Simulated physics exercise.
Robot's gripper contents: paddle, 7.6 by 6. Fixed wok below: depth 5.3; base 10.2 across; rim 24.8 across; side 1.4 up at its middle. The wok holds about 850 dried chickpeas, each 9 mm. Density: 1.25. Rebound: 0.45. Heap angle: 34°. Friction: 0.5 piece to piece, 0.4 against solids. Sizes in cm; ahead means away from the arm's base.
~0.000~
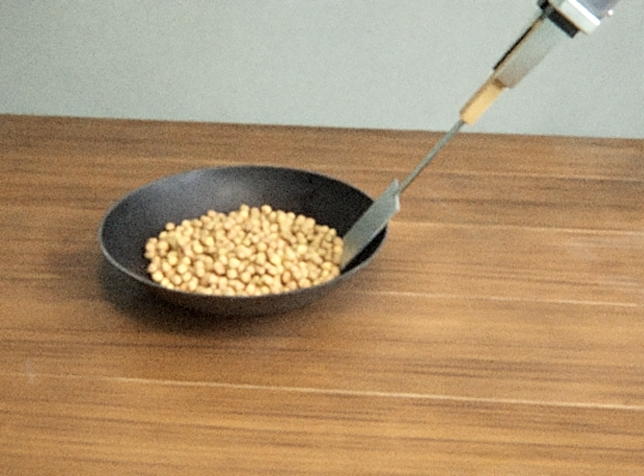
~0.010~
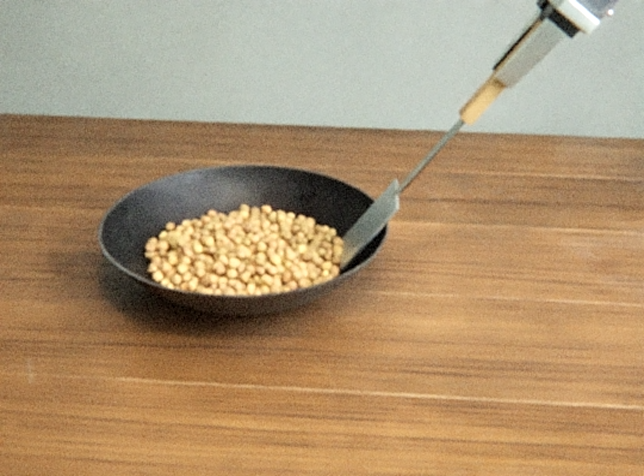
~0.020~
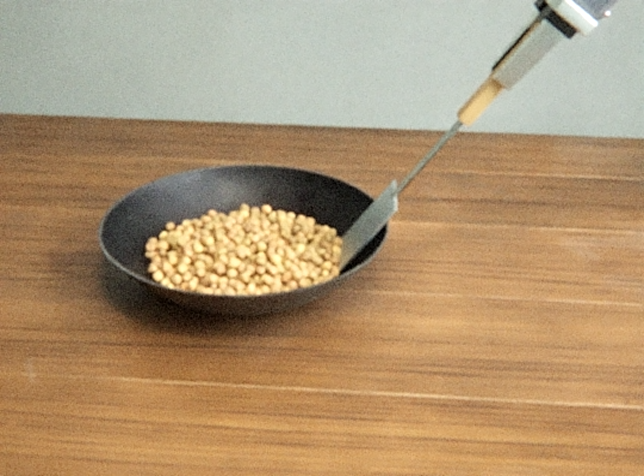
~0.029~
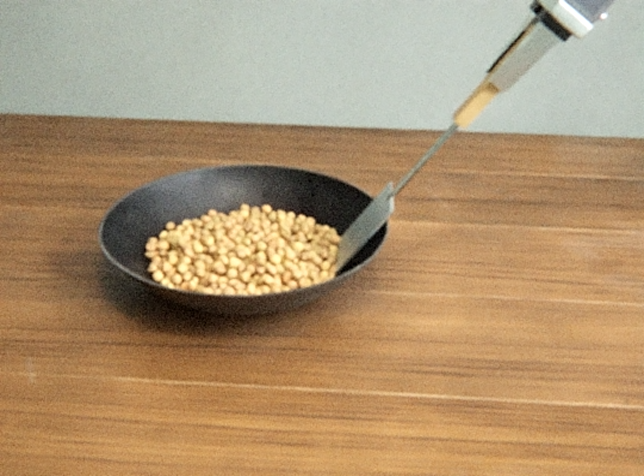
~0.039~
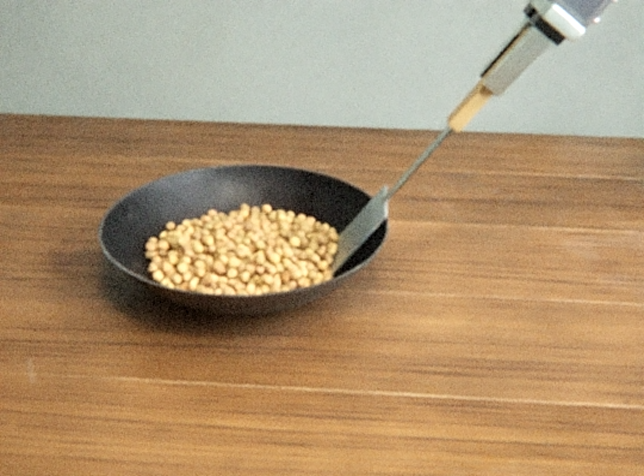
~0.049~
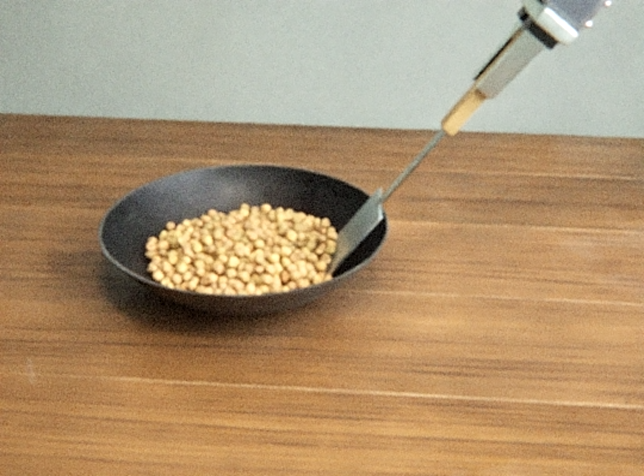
A flat metal paddle held by a robot arm rests against the right inner side of a dark wok of dried chickpeas on a wooden table. The paddle and arm then shift very slightly left, the blade edging against the heap, while the wok stays still and the chickpeas barely change.
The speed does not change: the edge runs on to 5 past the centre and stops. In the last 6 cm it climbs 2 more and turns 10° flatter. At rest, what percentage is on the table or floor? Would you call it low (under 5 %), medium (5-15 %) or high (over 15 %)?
I would call it low.
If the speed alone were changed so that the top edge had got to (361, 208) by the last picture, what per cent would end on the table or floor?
Some 10 percent.
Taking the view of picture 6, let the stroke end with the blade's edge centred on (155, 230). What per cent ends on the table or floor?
Something close to 5 in a hundred.
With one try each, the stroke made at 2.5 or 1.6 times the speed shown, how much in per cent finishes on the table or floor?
Close to 10 and 0 percent respectively.
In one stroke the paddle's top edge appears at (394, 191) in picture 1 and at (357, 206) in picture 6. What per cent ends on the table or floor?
5 %.
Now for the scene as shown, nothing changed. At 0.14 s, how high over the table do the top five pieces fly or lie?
4 cm or so.
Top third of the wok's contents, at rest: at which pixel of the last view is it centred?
Close to pixel (165, 230).
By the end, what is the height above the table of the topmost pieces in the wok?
About 6.0 cm above the table.
After 0.14 s, sloping 54°, highest piece 4 above the table; 851 in the wok.
After 0.23 s, sloping 49°, highest piece 5 above the table; 851 in the wok.
After 0.48 s, sloping 44°, highest piece 6 above the table; 851 in the wok.
After 1.53 s, sloping 44°, highest piece 6 above the table; 851 in the wok.
In the end, 851 in the wok. That is 0 % on the table or floor.
